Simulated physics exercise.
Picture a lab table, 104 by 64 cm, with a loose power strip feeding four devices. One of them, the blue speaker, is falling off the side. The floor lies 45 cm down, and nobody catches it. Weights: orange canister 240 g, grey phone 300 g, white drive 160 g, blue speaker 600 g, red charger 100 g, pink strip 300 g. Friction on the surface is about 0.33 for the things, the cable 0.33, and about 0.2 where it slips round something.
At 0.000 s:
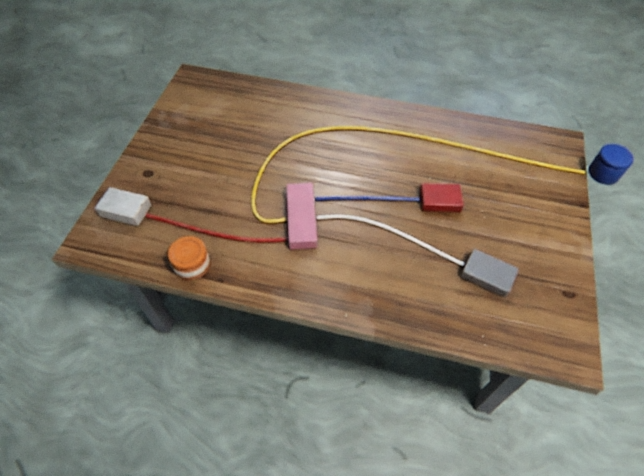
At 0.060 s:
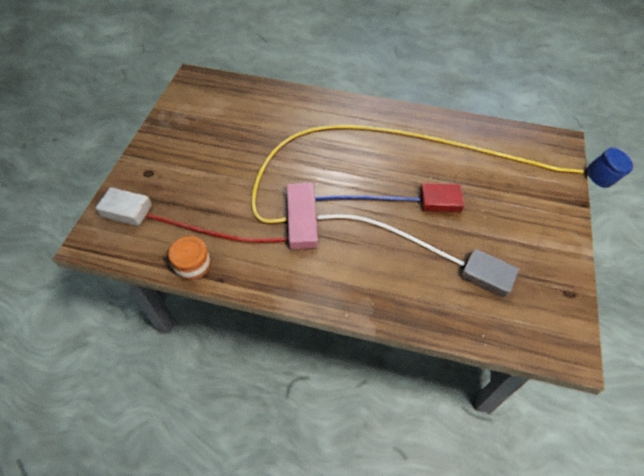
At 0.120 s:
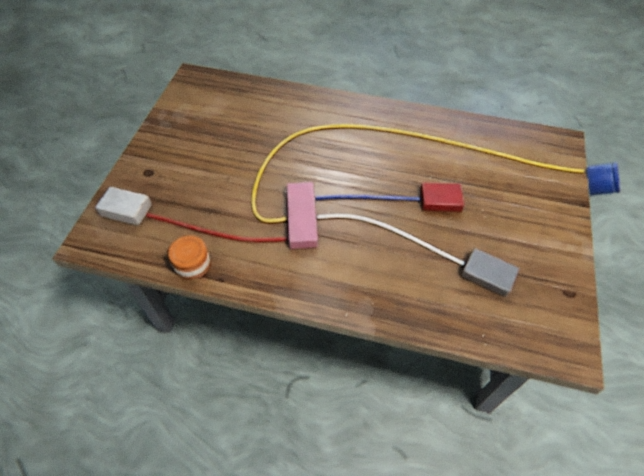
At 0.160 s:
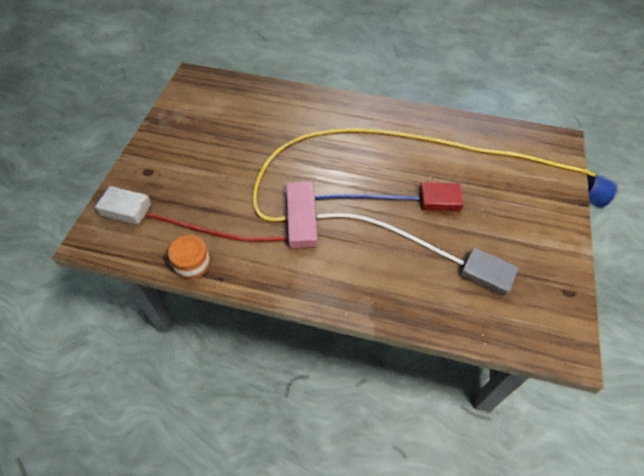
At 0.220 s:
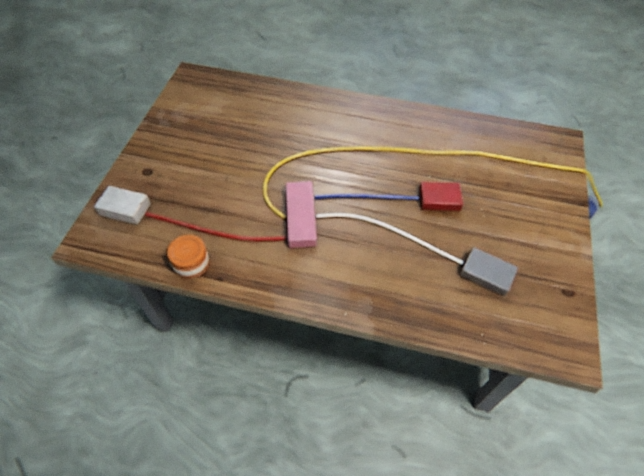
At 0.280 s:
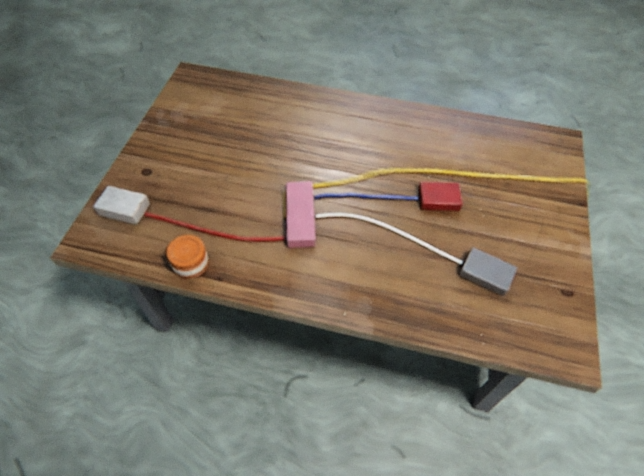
On a wooden table, a blue speaker drops off the right side, pulling its yellow cable.
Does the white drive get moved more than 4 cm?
Yes.
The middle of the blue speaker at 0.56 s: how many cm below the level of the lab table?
40 cm or so.
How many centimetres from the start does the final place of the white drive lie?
Roughly 12 cm.
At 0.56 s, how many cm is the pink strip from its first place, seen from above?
Level displacement at that time: Approx. 4 cm.
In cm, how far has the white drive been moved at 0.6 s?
It has shifted some 10 centimetres from where it began.
After 0.6 s, the strip's end of the yellow cable at (325, 205); white drive 10 cm off its start, pink strip 4 cm off its start, red charger 1 cm off its start.
After 0.8 s, the strip's end of the yellow cable at (325, 205); white drive 12 cm off its start, pink strip 4 cm off its start, red charger 1 cm off its start.
After 1.1 s, the strip's end of the yellow cable at (325, 205); white drive 12 cm off its start at (180, 196), pink strip 4 cm off its start at (320, 208), red charger 1 cm off its start at (443, 197).
After 1.4 s, the strip's end of the yellow cable at (325, 205); white drive 12 cm off its start, pink strip 4 cm off its start, red charger 1 cm off its start.
After 2.6 s, the strip's end of the yellow cable at (325, 205); white drive 12 cm off its start at (180, 196), pink strip 4 cm off its start at (320, 208), red charger 1 cm off its start at (443, 197), blue speaker over the edge.
